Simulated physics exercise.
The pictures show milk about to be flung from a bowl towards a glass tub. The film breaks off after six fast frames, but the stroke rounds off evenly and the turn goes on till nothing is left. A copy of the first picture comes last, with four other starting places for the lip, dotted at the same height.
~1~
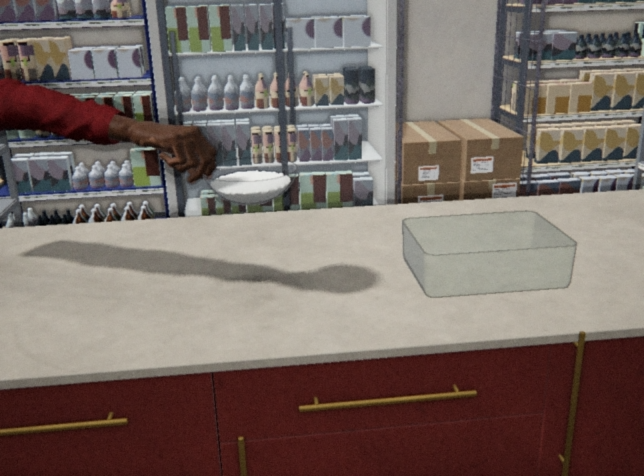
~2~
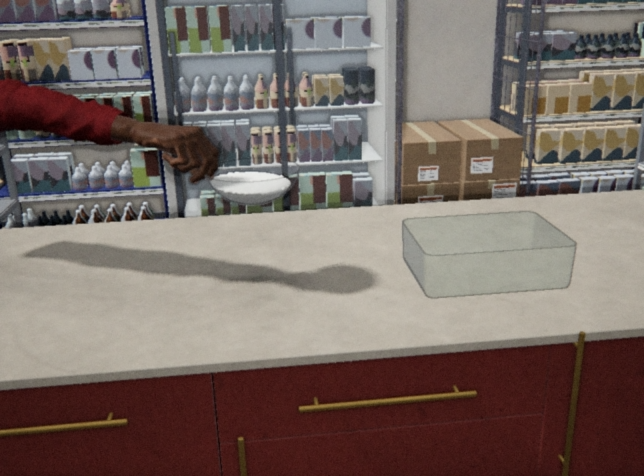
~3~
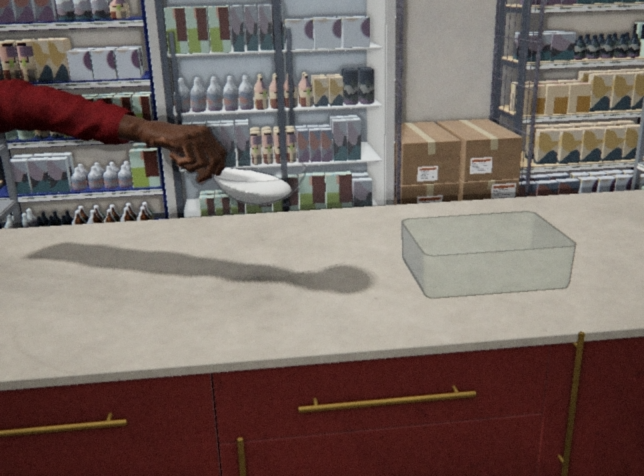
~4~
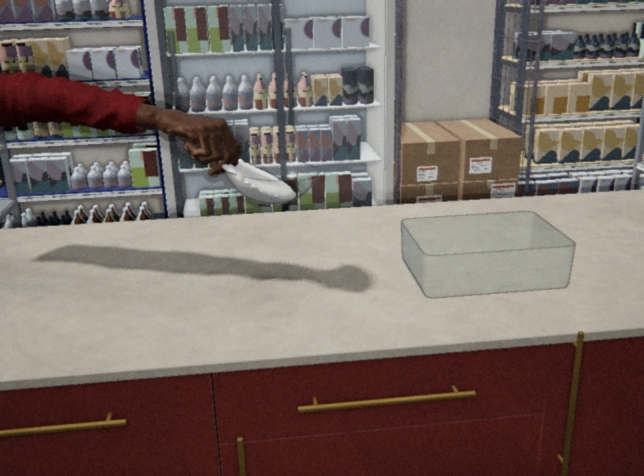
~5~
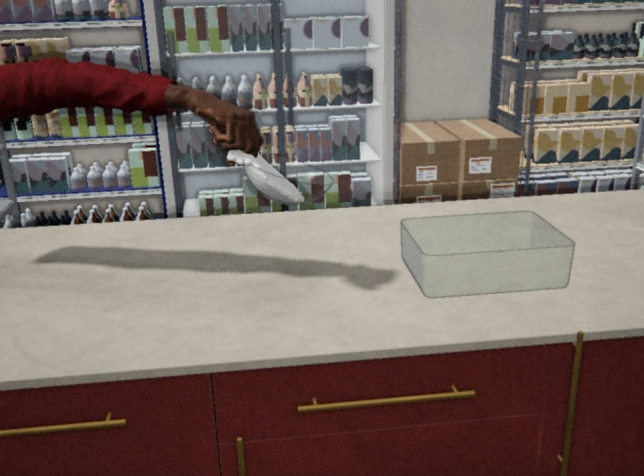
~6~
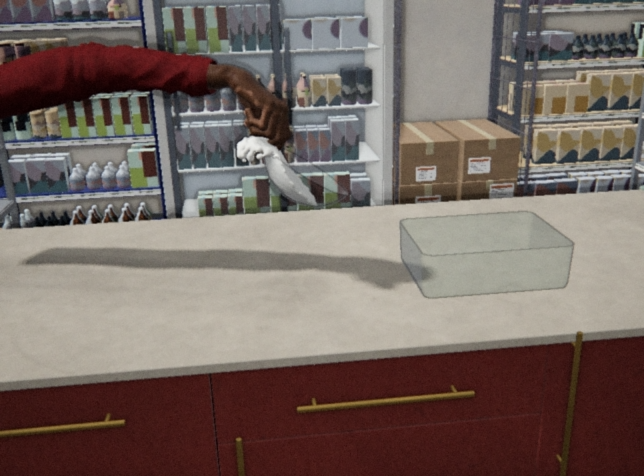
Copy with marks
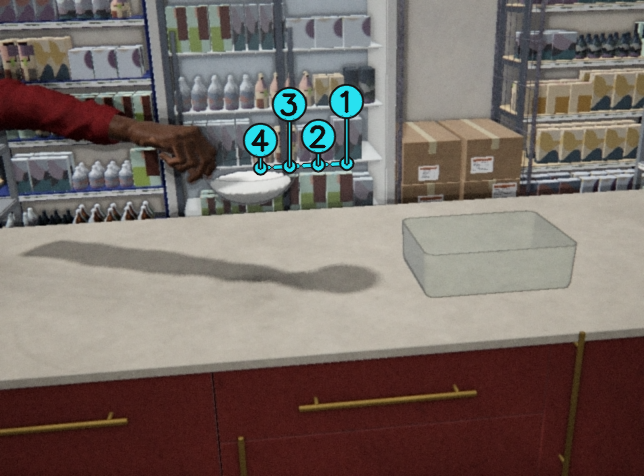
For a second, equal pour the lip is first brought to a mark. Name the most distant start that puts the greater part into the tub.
The limit is 2.
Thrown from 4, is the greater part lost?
Yes, it does.
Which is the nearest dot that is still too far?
That would be 3.
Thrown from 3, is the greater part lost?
Yes, that goes wrong.
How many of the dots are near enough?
Two.
In cyan, 1 at (346, 163); 2 at (318, 164); 3 at (289, 166); 4 at (260, 168).
With 1, about 71 % lands in the tub, 15 % falls short and 15 % goes beside or beyond.
With 2, about 69 % lands in the tub, 21 % falls short and 10 % goes beside or beyond.
With 3, about 21 % lands in the tub, 75 % falls short and 4 % goes beside or beyond.
With 4, about 2 % lands in the tub, 94 % falls short and 4 % goes beside or beyond.
